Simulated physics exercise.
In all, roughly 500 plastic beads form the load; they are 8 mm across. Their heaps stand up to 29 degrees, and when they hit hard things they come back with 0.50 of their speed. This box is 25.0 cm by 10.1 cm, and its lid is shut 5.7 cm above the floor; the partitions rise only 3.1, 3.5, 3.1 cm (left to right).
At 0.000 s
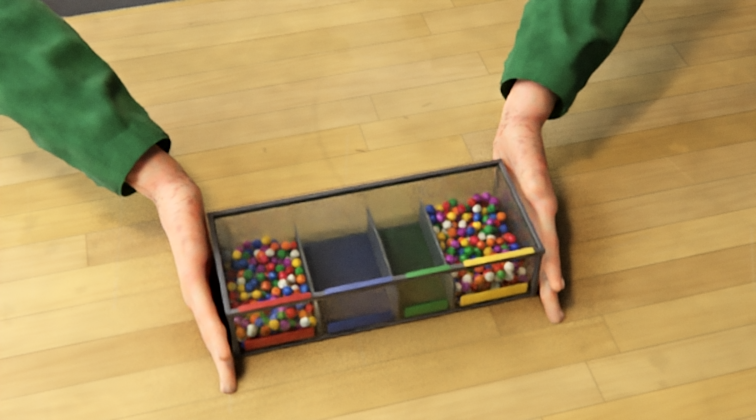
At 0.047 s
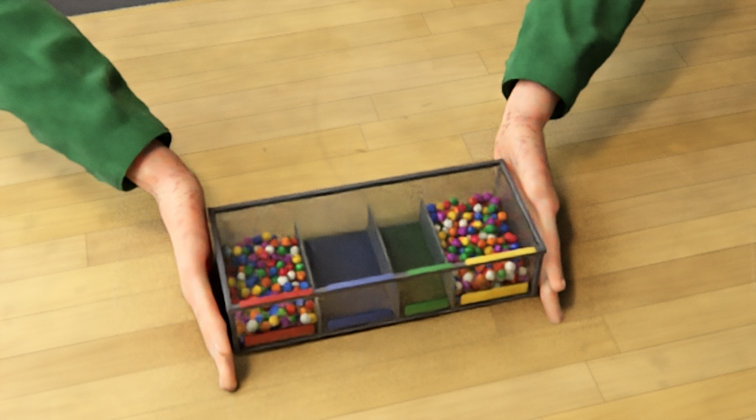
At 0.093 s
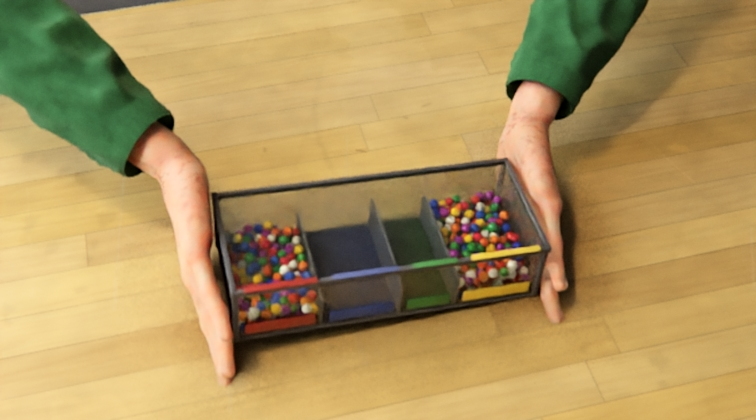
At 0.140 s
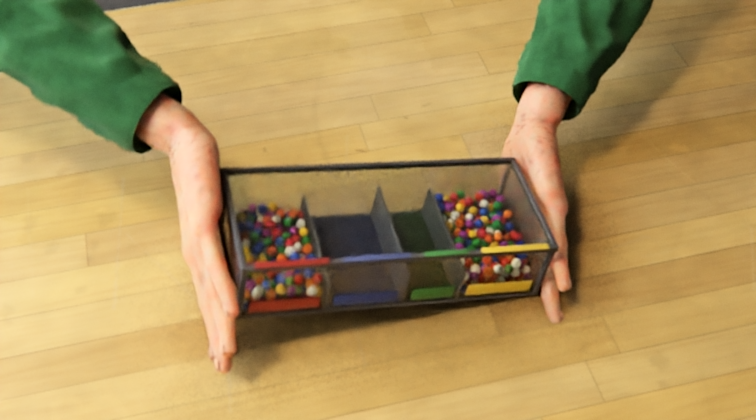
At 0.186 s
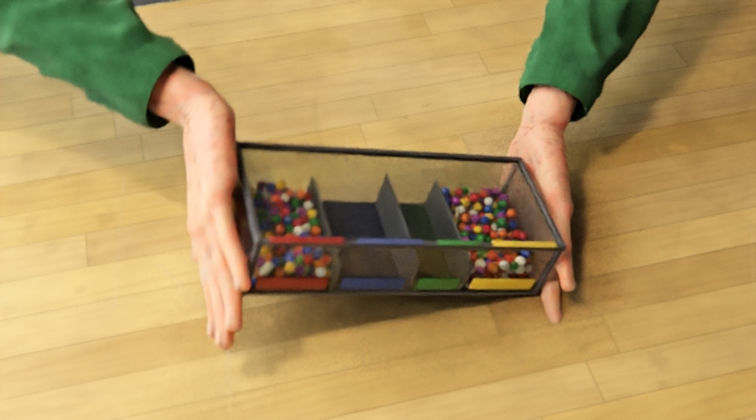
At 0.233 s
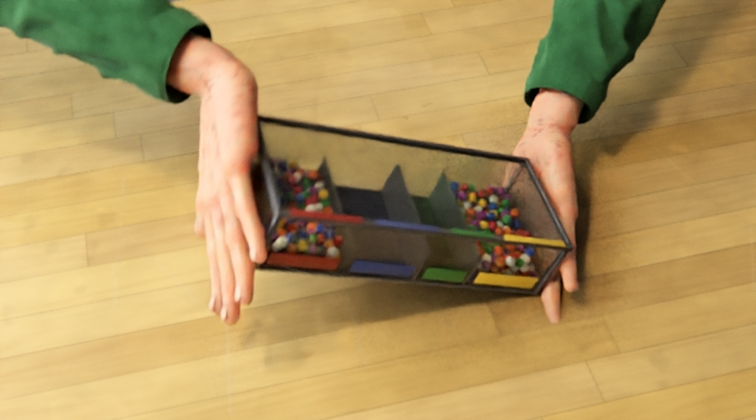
On a wooden floor, two green-sleeved hands holding a clear divided box of colourful beads, raising its left end into a slant.
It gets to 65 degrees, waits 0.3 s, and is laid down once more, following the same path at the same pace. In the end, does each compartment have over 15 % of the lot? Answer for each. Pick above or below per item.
Red = above; blue = below; green = below; yellow = above.
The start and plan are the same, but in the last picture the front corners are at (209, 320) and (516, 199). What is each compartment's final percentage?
Each compartment ends like this: Red 55 per cent, blue 5 per cent, green 10 per cent, yellow 35 per cent.
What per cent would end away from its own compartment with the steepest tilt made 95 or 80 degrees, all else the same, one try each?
Some 45 and 30 per cent.
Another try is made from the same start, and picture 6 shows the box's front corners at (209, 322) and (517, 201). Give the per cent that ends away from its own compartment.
Estimate: Around 20 %.
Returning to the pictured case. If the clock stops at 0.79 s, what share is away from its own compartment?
About 15 percent.
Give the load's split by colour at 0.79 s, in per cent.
Red = 30, blue = 5, green = 0, yellow = 60 (per cent).
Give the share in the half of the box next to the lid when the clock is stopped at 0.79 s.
I'd put it at some 20 percent.
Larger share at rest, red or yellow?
Go with yellow, that one ends with more.
Then, at 0.79 s, tilt 65 degrees; red 30 %, blue 5 %, yellow 60 %.
Then, at 1.16 s, tilt 36 degrees; red 25 %, blue 10 %, yellow 60 %.
Then, at 1.63 s, tilt 0 degrees; red 25 %, blue 10 %, yellow 60 %.
By 2.0 s all is still; red 30 %, blue 10 %, green 0 %, yellow 60 %.
